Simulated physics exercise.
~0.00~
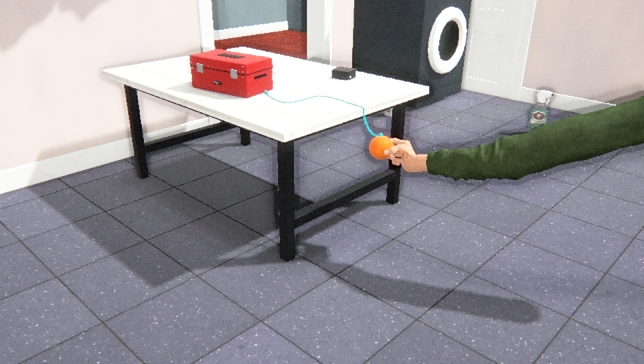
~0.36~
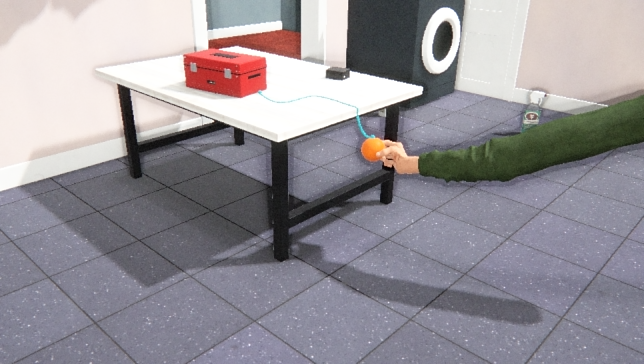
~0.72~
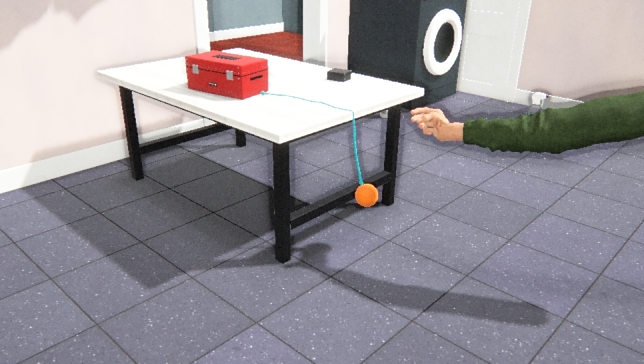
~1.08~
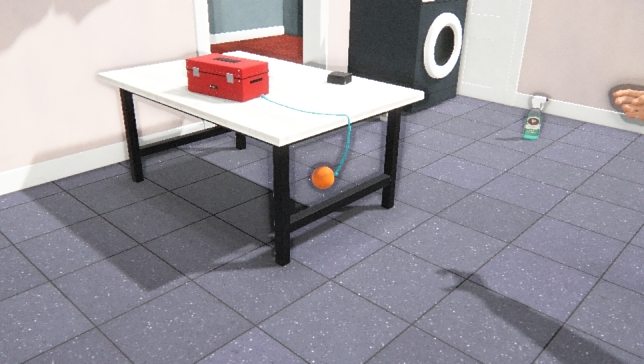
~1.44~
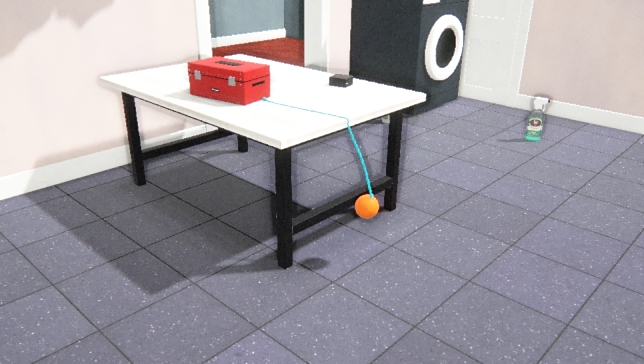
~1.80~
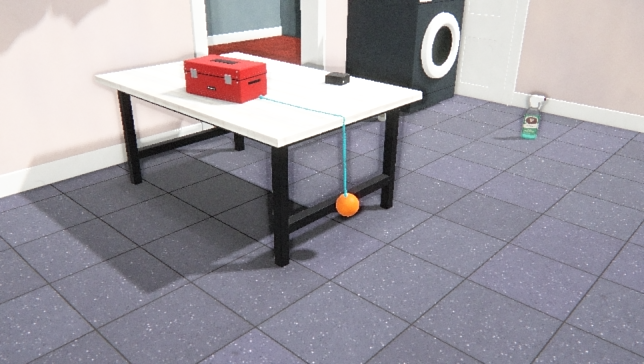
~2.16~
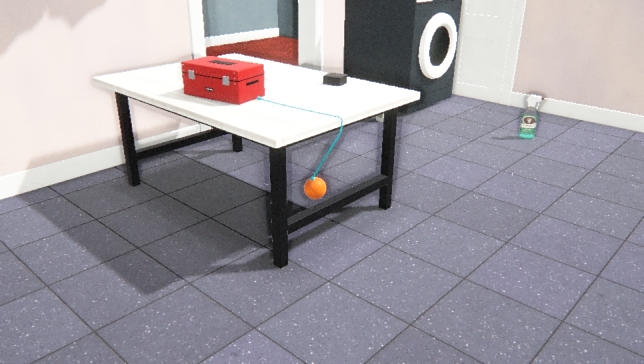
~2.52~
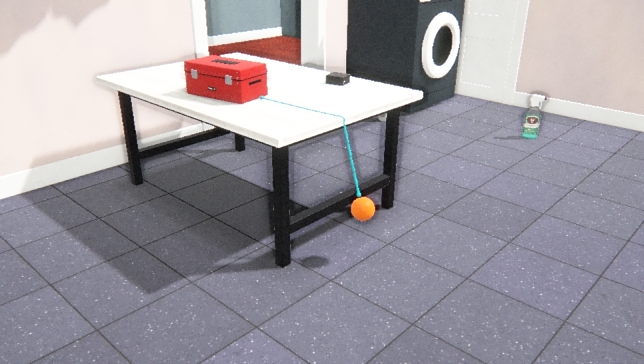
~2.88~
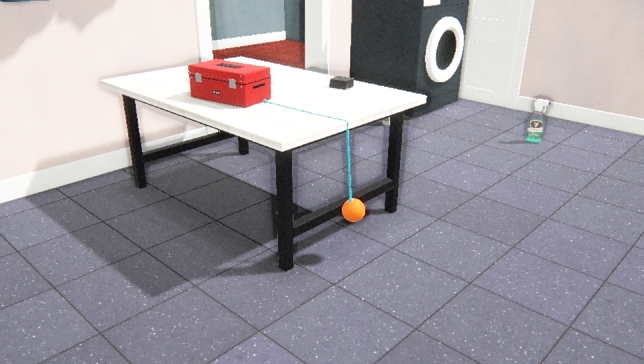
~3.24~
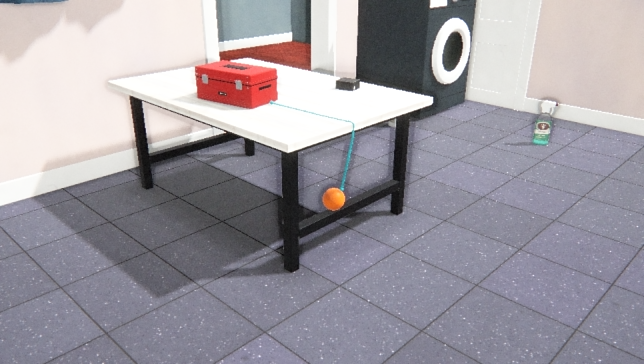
A hand in a green sleeve held an orange beside a white table, let go and drew back, and the orange dropped and swung on its blue lace below the edge, still swaying while the red toolbox and black box stayed put on top.
